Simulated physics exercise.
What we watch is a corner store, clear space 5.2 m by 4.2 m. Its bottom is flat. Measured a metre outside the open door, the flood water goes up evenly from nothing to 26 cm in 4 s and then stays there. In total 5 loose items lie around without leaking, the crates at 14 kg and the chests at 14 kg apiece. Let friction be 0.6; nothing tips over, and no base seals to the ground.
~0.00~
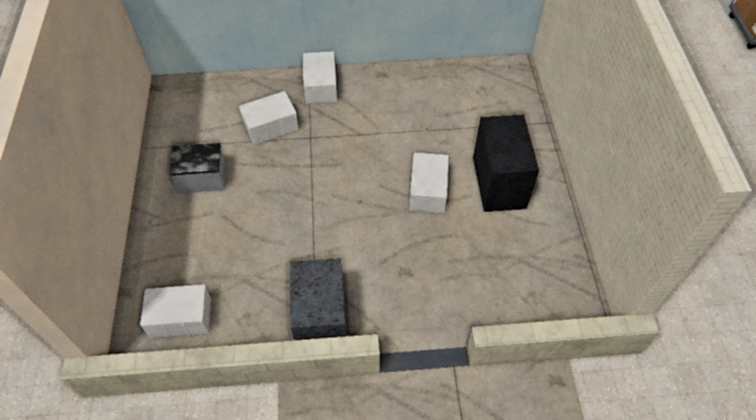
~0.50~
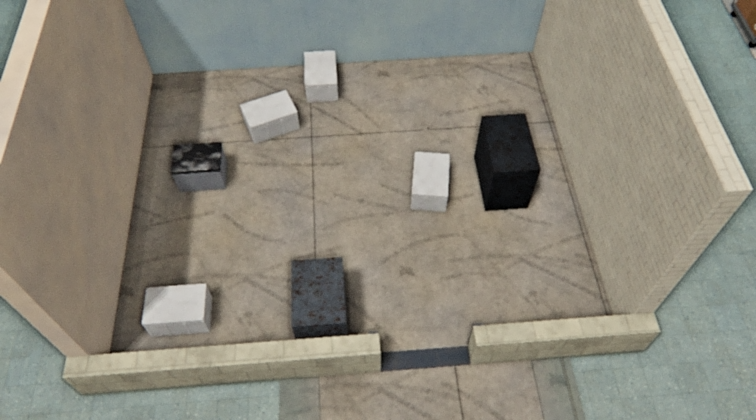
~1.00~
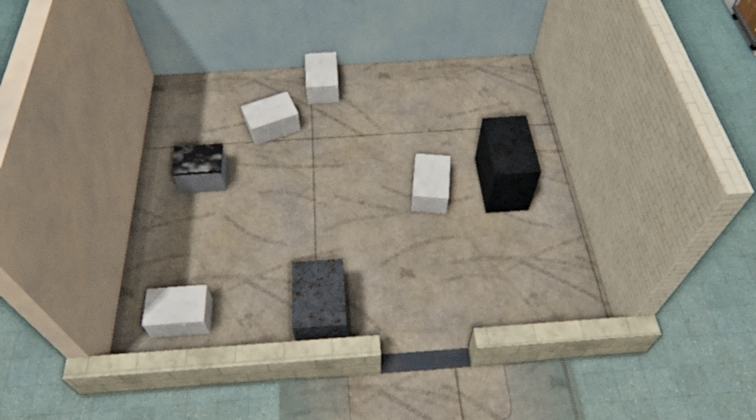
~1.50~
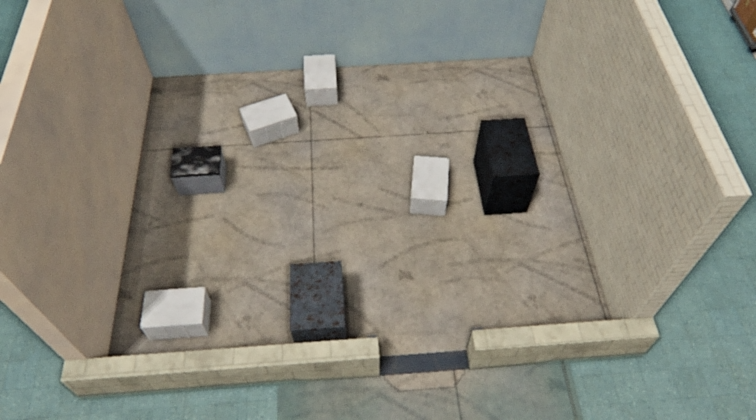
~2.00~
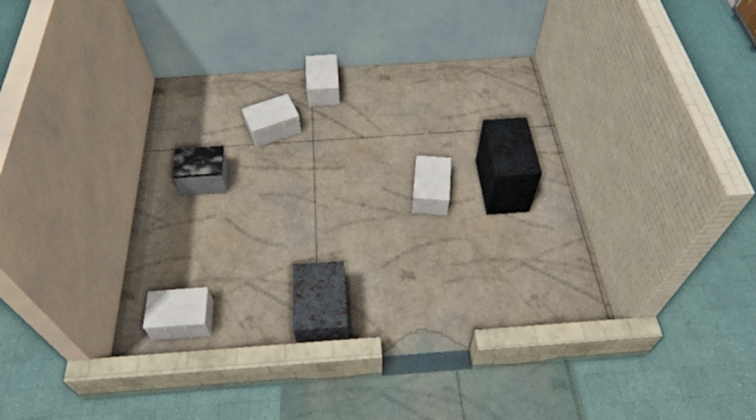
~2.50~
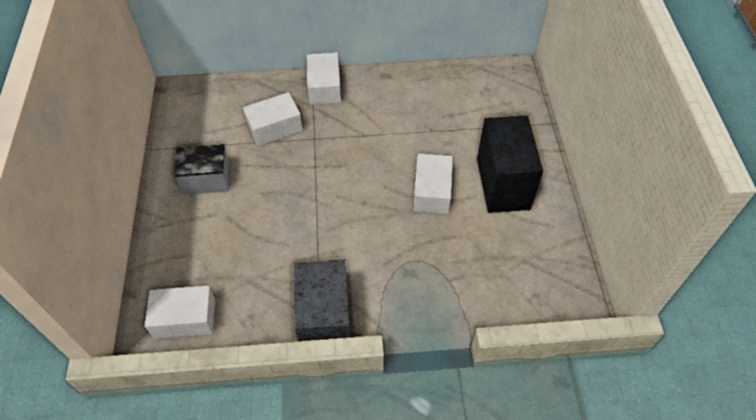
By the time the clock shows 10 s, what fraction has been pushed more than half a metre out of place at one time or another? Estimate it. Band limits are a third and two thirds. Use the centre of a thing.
The result will fall in the middle range, a third to two thirds.
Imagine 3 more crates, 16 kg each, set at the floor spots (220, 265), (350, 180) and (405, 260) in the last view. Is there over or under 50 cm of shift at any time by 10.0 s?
Well, it goes below, above, above.
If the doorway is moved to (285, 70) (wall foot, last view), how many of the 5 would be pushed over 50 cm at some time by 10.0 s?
Count: 2.
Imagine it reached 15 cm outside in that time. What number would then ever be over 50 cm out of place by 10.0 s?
0.
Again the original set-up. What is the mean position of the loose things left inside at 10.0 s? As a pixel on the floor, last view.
Centre of the remaining things: Roughly (229, 154).
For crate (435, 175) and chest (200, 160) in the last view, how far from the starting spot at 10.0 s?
Net displacement, in order: 200 cm; 5 cm.
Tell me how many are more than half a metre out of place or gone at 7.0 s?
By my reckoning, 1.
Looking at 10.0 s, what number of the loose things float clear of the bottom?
At that time the total is 3.
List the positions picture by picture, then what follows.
A crate at (319, 69) rests on the ground; a chest at (195, 158) rests on the ground; 0.0 m2 under water; 0 of 5 have shifted, in the first frame.
A crate at (320, 68) rests on the ground; a chest at (196, 157), on the bottom; 0.0 m2 under water; 0 of 5 have shifted, in the second frame.
A crate at (321, 69) rests on the ground; a chest at (197, 158) rests on the ground; water covers 0.0 m2; 0 of 5 have shifted, in the third frame.
A crate at (320, 71), on the bottom; a chest at (196, 160) rests on the ground; water covers 0.0 m2; 0 of 5 have shifted, in the fourth frame.
A crate at (322, 72), on the bottom; a chest at (198, 160) rests on the ground; 0.1 m2 under water; 0 of 5 have shifted, in the fifth frame.
A crate at (323, 70) rests on the ground; a chest at (199, 159), on the bottom; water covers 0.7 m2; 0 of 5 have shifted, in the sixth frame.
After 3.5 s 0 of 5 are over 50 cm from their spots; 0 afloat.
After 4.5 s 0 of 5 are over 50 cm from their spots; 0 afloat.
After 7.0 s 1 of 5 are over 50 cm from their spots; 1 afloat.
After 10.0 s 3 of 5 are over 50 cm from their spots, and 3 have been at some point; 3 afloat.
